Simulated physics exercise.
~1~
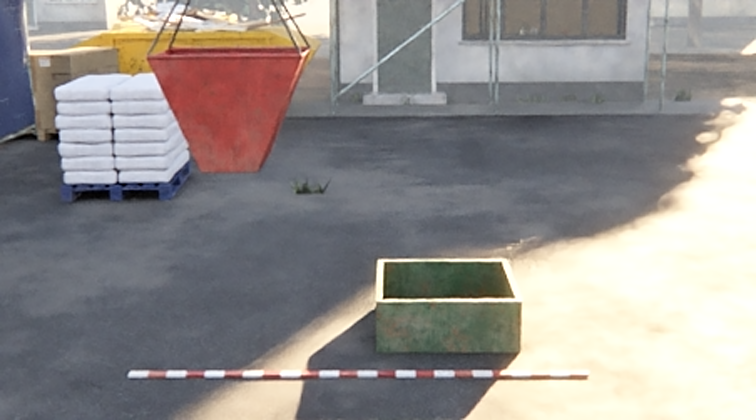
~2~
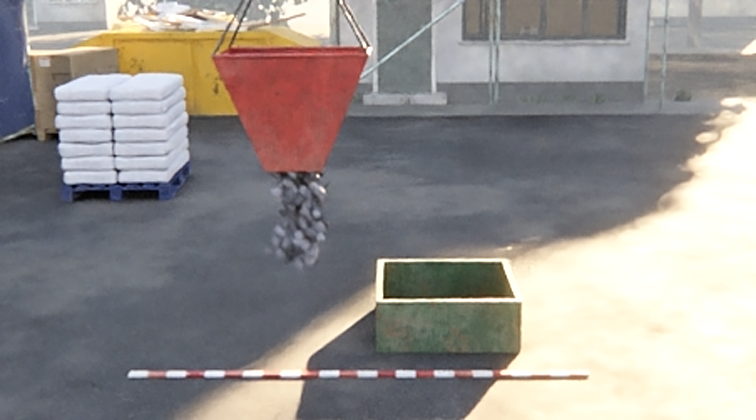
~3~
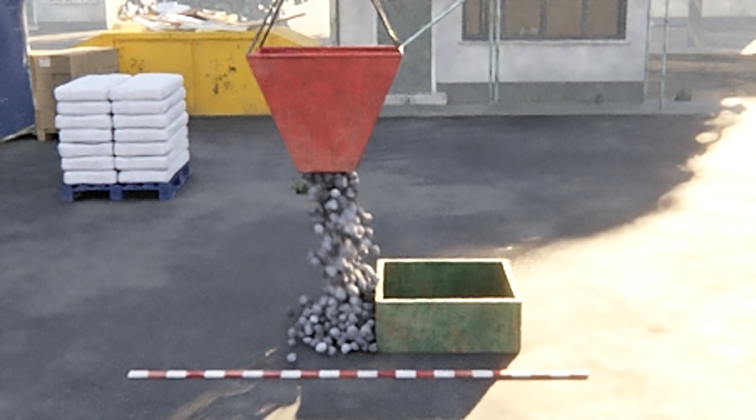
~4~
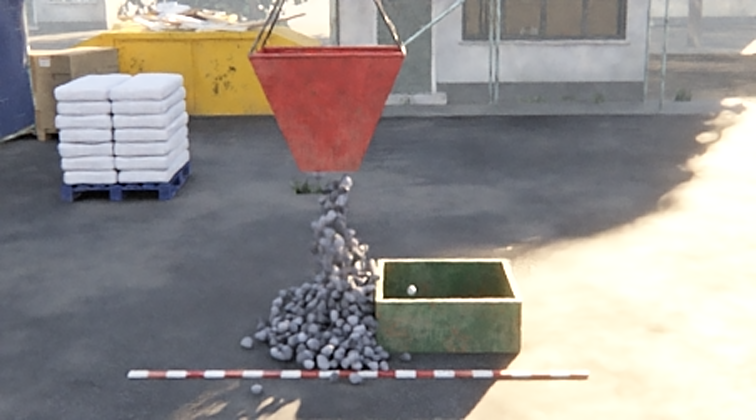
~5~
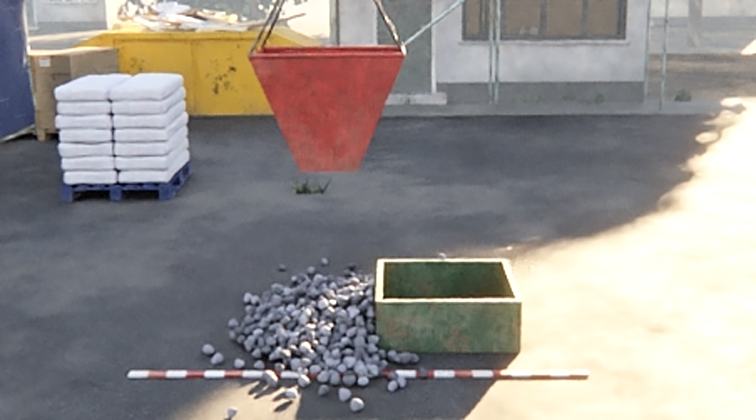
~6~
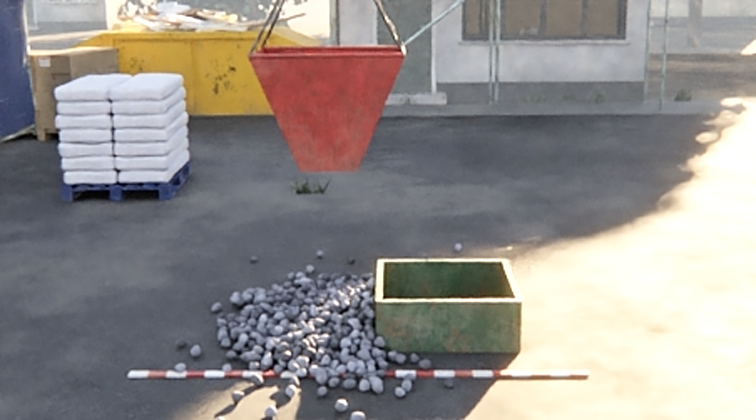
At first, a red skip hangs from cables over a paved yard, up and to the left of an open green bin, with stacked white sacks on a blue pallet behind it. The skip travels right, and grey stones begin pouring from its bottom before it reaches the bin. It stops short, still left of the bin, and the stones pile up on the ground against the bin's left side. The heap spreads over the red and white striped pole as the skip empties. Finally, nearly all the stones lie scattered left of the bin, with a few strays beyond it.
